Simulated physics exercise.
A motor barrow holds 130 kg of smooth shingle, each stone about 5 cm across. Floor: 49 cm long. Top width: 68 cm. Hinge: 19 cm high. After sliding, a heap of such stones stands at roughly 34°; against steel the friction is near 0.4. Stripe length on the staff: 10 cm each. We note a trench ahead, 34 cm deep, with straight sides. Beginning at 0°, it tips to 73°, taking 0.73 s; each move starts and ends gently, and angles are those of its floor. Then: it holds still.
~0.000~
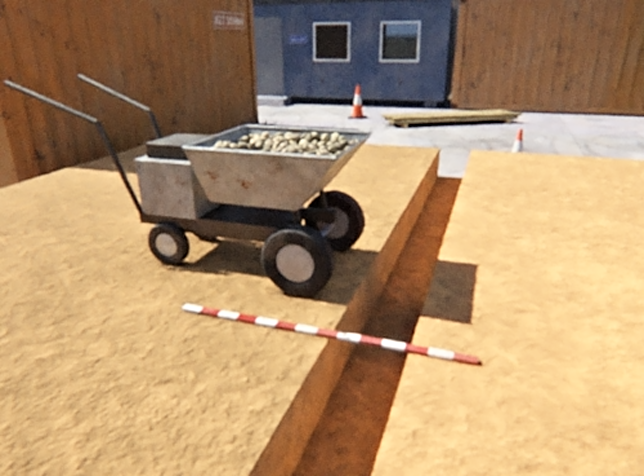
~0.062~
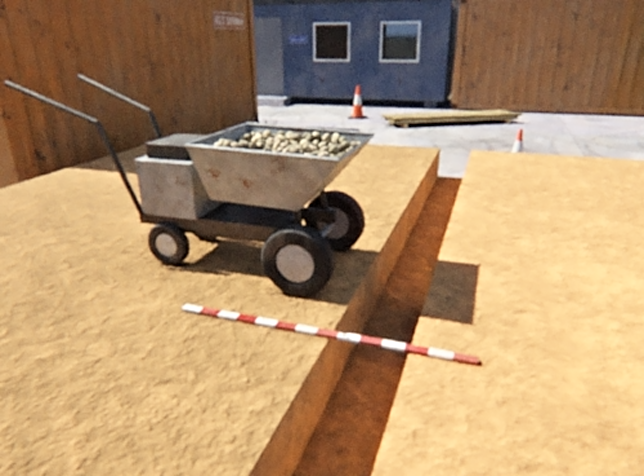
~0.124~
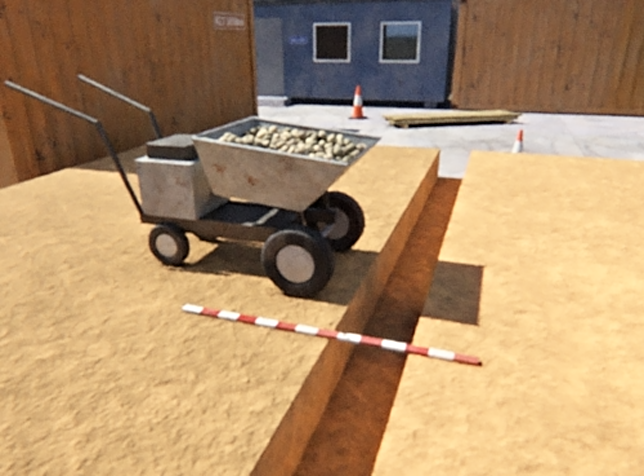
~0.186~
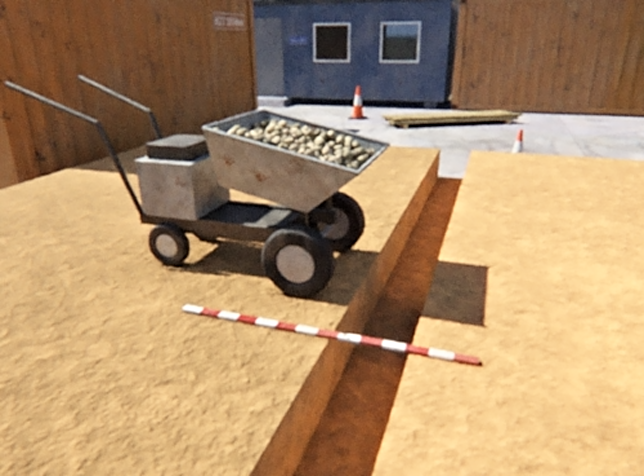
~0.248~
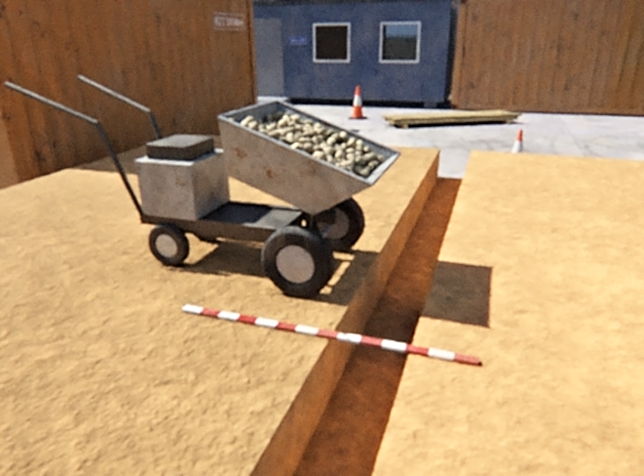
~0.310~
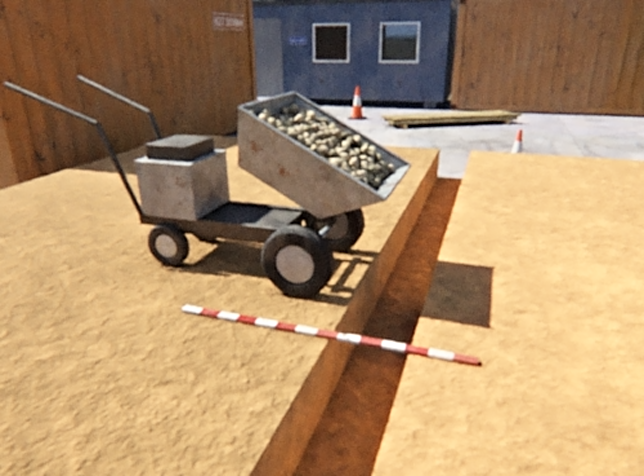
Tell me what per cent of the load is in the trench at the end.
Some 18 per cent.
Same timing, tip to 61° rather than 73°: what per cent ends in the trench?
Trench share: Approx. 25%.
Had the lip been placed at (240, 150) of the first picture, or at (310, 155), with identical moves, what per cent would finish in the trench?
85 and 45 %.
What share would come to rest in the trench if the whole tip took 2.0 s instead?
Then roughly 30 percent.
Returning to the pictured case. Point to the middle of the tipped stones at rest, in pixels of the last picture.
The stones end up centred near (488, 292).
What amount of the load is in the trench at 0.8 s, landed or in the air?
At that moment: Approx. 0 %.
After 0.6 s the floor is at 62°; 100 % in the skip; the foremost stones are at (422, 242).
After 0.8 s the floor is at 73°; 55 % in the skip, 45 % past the trench; the foremost stones are at (512, 304).
After 1.2 s the floor is at 73°; 12 % in the skip, 6 % in the trench, 82 % past the trench; the foremost stones are past the picture's edge.
After 3.1 s the floor is at 73°; 0 % in the skip, 18 % in the trench, 82 % past the trench; the foremost stones are past the picture's edge.
